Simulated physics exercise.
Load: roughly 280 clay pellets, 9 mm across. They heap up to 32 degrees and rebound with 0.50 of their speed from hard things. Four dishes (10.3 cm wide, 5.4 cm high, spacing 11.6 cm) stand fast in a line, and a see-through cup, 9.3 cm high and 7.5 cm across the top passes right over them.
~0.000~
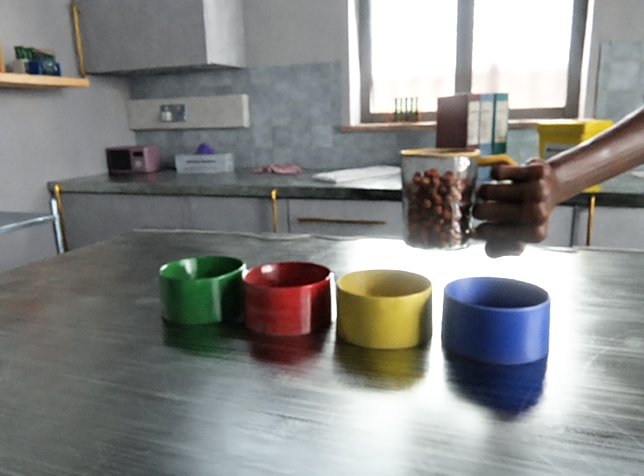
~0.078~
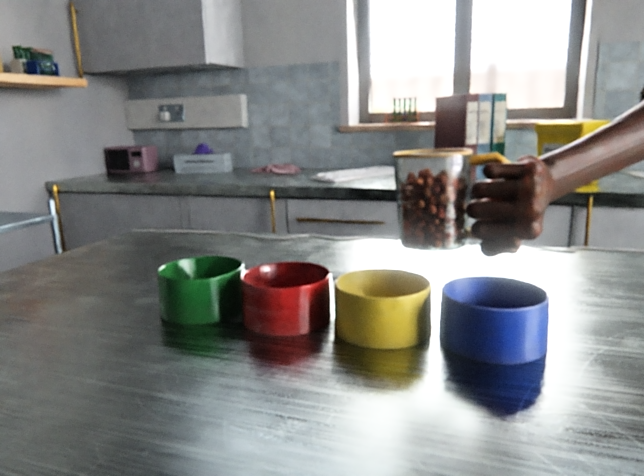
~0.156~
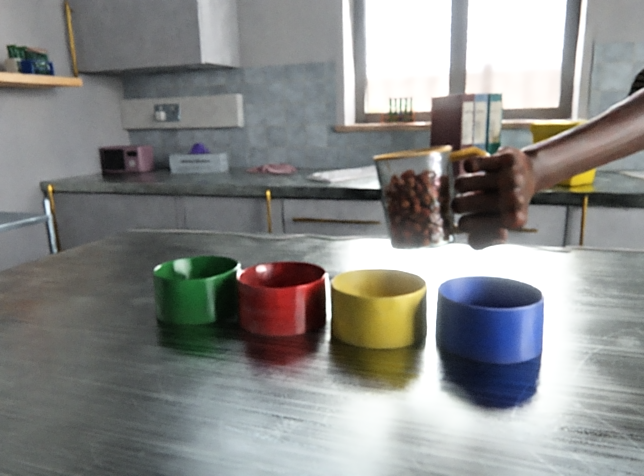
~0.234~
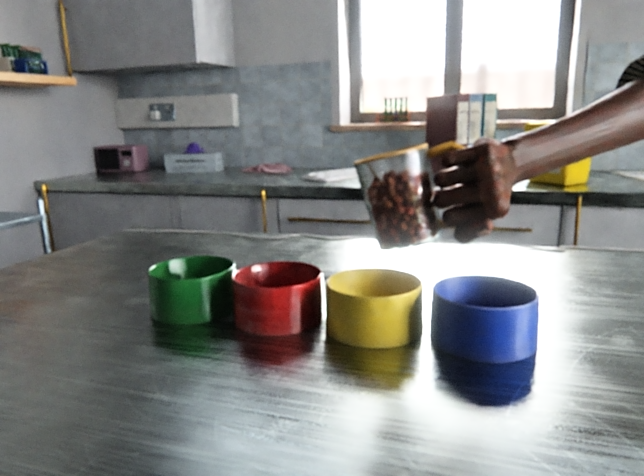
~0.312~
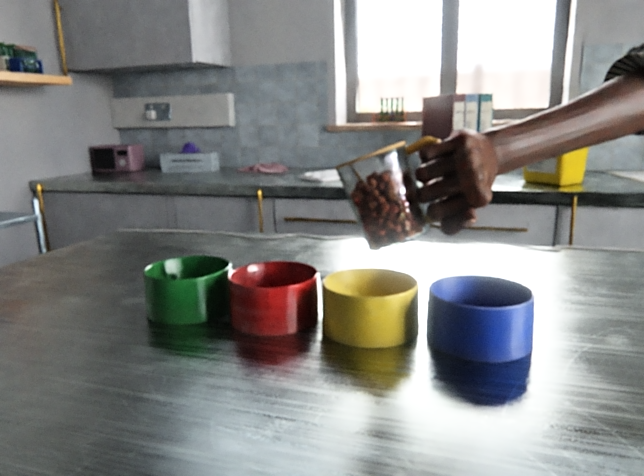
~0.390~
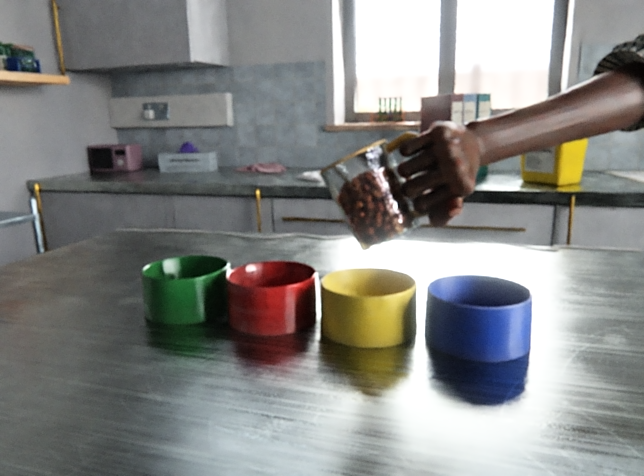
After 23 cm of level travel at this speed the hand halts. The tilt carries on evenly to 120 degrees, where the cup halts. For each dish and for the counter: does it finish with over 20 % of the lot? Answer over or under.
Red dish: Under; blue dish: Under; green dish: Over; yellow dish: Under; on the counter: Under.
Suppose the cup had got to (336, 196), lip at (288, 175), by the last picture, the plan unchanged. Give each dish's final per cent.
Red 0; blue 0; green 100; yellow 0.
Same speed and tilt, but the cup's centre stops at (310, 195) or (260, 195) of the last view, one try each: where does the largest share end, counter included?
The winner: Red; green.
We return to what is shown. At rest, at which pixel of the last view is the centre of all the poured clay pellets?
Near (184, 290).
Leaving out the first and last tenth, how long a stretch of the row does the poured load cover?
Some 6 cm.
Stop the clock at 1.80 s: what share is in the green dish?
Near 90 per cent so far.
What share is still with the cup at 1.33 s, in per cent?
Some 95 per cent of the load.
Then, at 0.96 s, tilt 71 degrees; cup holds 100 %.
Then, at 1.33 s, tilt 100 degrees; cup holds 95 %.
Then, at 1.80 s, tilt 120 degrees; cup holds 10 %, green 90 %.
By 2.5 s all is still; red 0 %, blue 0 %, green 100 %, yellow 0 %, counter 0 %.
